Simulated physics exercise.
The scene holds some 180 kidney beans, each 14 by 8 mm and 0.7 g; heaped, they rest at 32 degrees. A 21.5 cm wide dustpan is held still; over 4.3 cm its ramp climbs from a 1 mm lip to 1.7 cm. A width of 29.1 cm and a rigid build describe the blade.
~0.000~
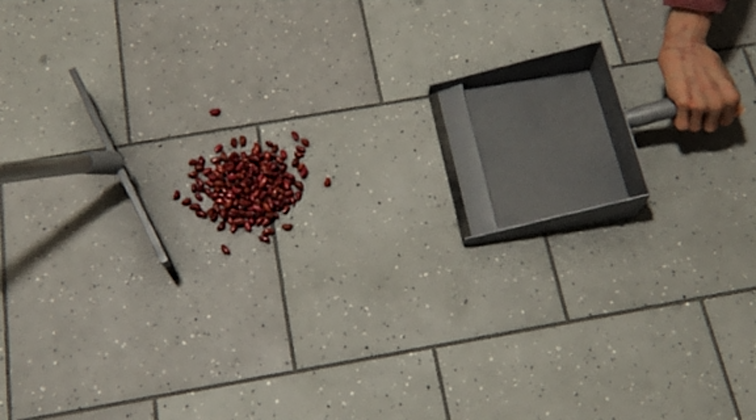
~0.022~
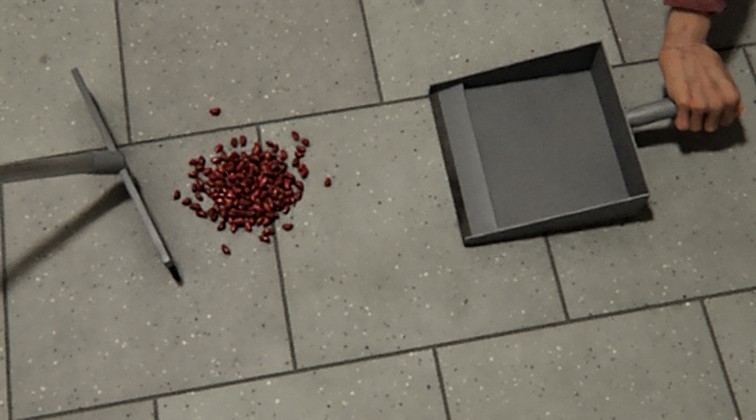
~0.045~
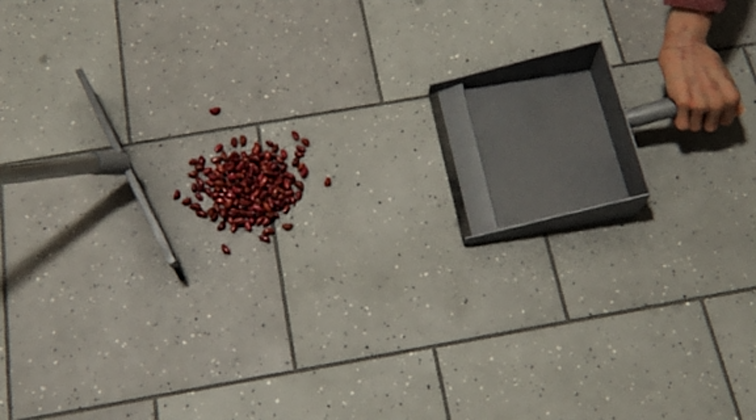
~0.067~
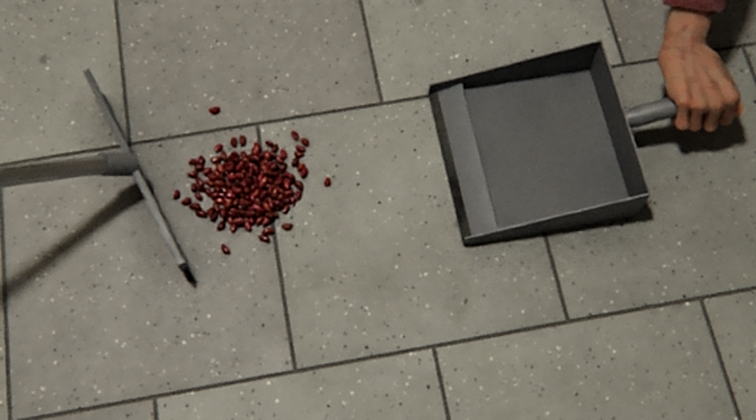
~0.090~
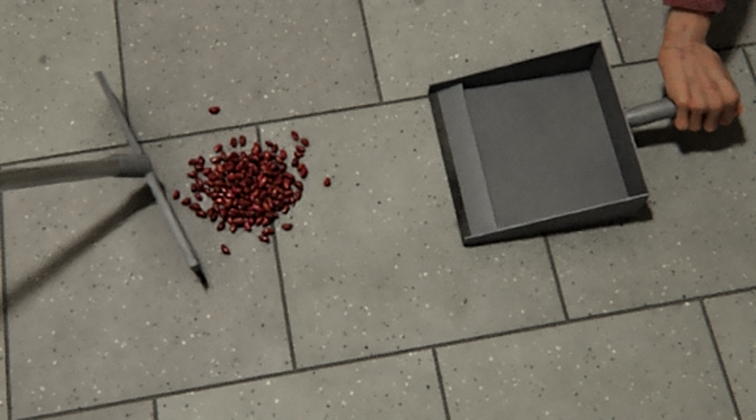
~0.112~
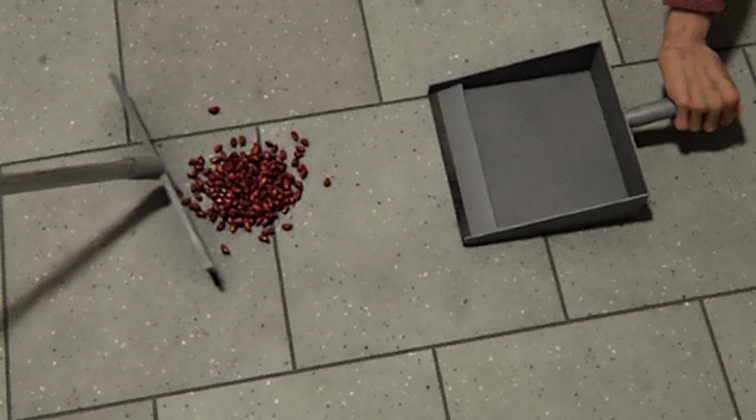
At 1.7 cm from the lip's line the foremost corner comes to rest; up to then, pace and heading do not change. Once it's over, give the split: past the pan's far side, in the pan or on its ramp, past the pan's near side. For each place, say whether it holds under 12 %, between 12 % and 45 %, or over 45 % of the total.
Far side: A fair amount. Pan: A small amount. Near side: A small amount.
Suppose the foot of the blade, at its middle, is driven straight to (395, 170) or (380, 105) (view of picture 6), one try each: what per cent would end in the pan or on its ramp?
Some 20 and 25 per cent.
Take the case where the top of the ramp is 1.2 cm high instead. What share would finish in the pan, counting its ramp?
10 %.
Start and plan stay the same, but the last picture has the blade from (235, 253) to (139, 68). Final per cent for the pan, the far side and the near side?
Pan: 45, far side: 30, near side: 0.
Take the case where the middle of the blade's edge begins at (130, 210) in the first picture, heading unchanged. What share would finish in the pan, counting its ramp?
Estimate: ~ 5 %.
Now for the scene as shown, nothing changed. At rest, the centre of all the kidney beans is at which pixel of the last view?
Centre at rest, approx.: (422, 149) px.
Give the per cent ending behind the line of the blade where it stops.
Estimate: Near 5 %.
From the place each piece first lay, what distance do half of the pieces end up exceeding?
It works out to some 22 cm.
After 0.30 s, middle of the blade 20 cm from the lip; 0 % over the lip, far side 5 %, near side 0 %.
After 0.42 s, middle of the blade 10 cm from the lip; 0 % over the lip, far side 15 %, near side 0 %.
Then, at 0.67 s, middle of the blade 6 cm from the lip; 5 % over the lip, far side 20 %, near side 5 %.
By 2.5 s all is still; far side 20 %, pan 5 %, near side 5 %, in front of the lip or behind the blade 70 %.
